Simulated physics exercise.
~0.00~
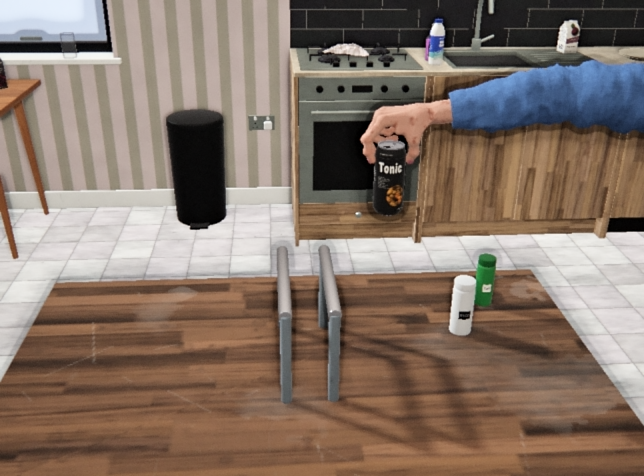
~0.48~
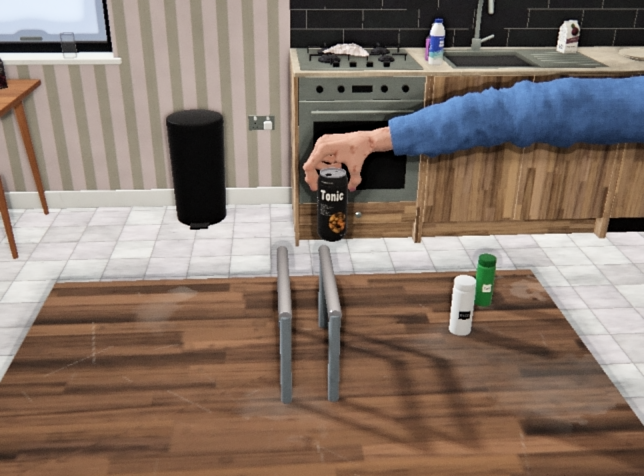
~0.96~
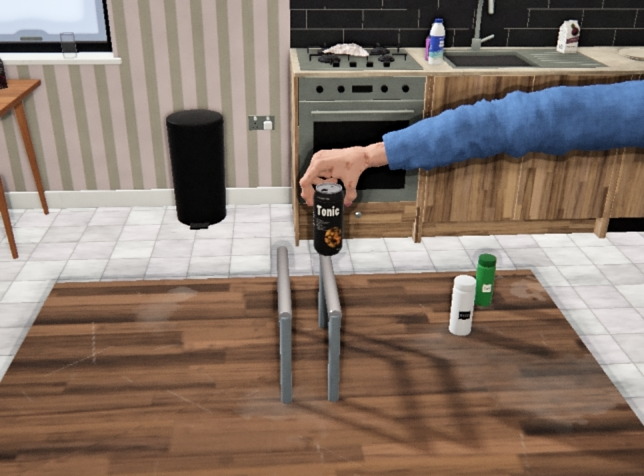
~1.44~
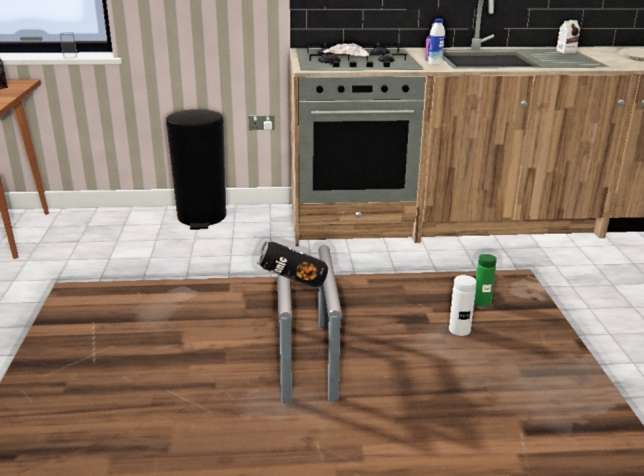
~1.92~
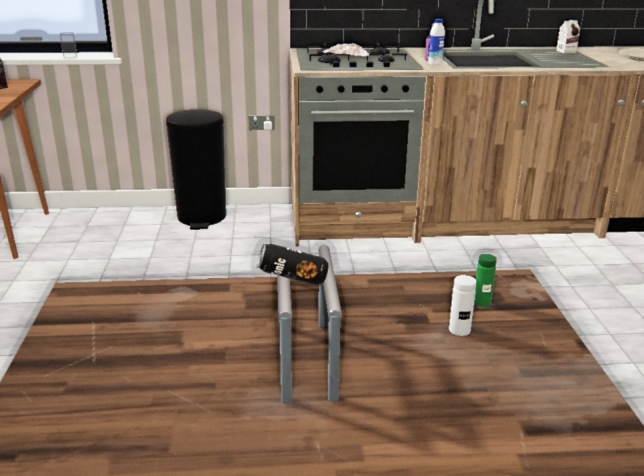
In this clip, a hand carries a black can left over a wooden table and releases it above two narrow metal supports, where it tips onto its side and stays resting across their tops, while a green shaker and a white shaker stand still to the right.
